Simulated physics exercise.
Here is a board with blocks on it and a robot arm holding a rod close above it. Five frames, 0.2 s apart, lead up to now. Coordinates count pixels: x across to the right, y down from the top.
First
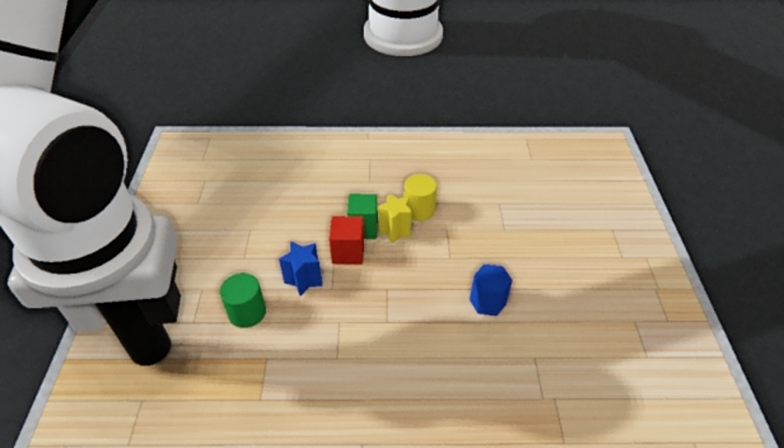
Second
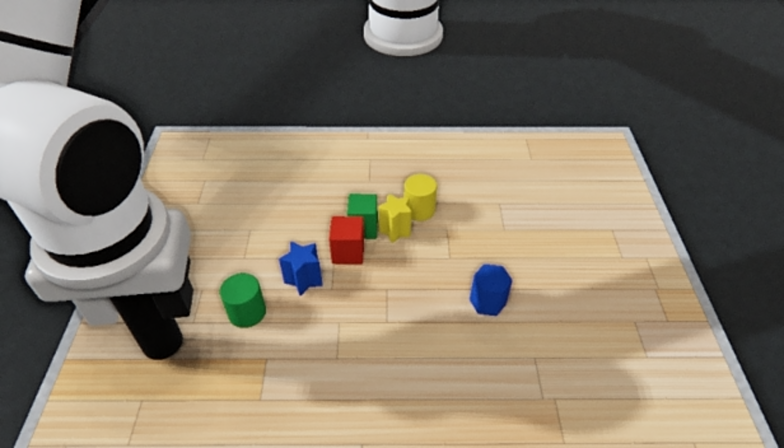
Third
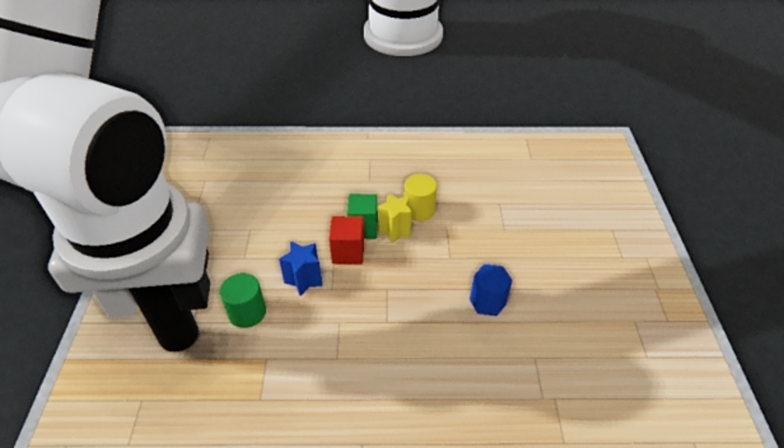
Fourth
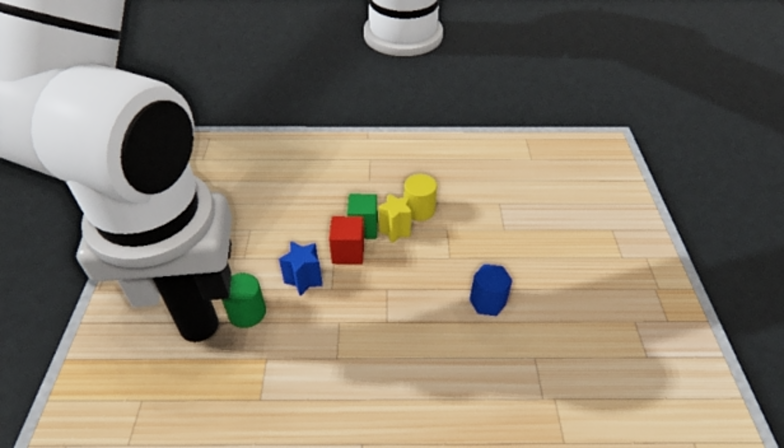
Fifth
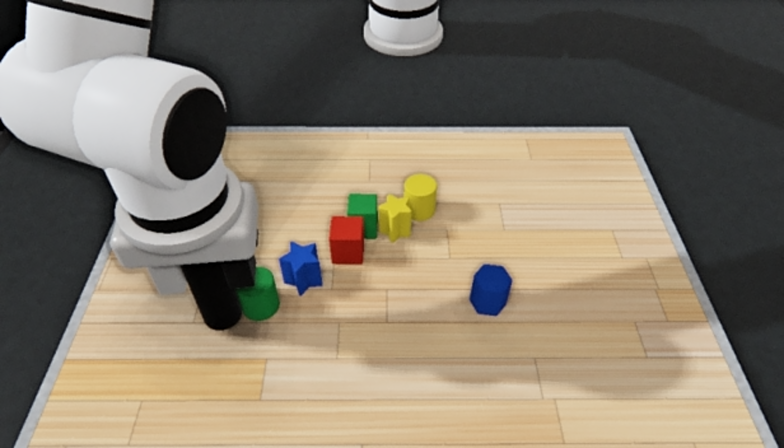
A white robot arm with a black rod stands at the left of a pale wooden board on a dark surface, seen from above at an angle by a still camera. A green cylinder, blue star, red and green cubes, yellow star and yellow cylinder run diagonally upward, with a blue block to the right. The arm moves steadily right, then its rod nudges the green cylinder slightly rightward.
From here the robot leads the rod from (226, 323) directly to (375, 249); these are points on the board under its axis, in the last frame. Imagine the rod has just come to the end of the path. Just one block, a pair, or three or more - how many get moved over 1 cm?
Displaced: Three or more.
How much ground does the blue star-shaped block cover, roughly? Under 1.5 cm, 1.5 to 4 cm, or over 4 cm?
It travels more than 4 cm.
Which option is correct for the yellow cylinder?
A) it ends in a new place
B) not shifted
A: It ends in a new place.
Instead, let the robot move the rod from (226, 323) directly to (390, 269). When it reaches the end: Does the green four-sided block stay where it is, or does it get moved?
That block is shifted.
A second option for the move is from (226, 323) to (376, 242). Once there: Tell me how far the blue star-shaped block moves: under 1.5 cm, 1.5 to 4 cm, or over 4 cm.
It shifts by more than 4 cm.
What follows on the original path. One third of the way, rod at (278, 288); green cylinder at (306, 252); blue star-shaped block at (329, 233); red four-sided block at (360, 222); green four-sided block at (365, 200).
Two thirds of the way, rod at (328, 263); green cylinder at (355, 229); blue star-shaped block at (375, 210); red four-sided block at (403, 199); green four-sided block at (375, 183), turned 30° anticlockwise; yellow cylinder at (444, 171).
At the end, rod at (374, 240); green cylinder at (400, 206); blue star-shaped block at (416, 188); red four-sided block at (441, 177); green four-sided block at (382, 173), turned 85° anticlockwise; yellow cylinder at (475, 149).
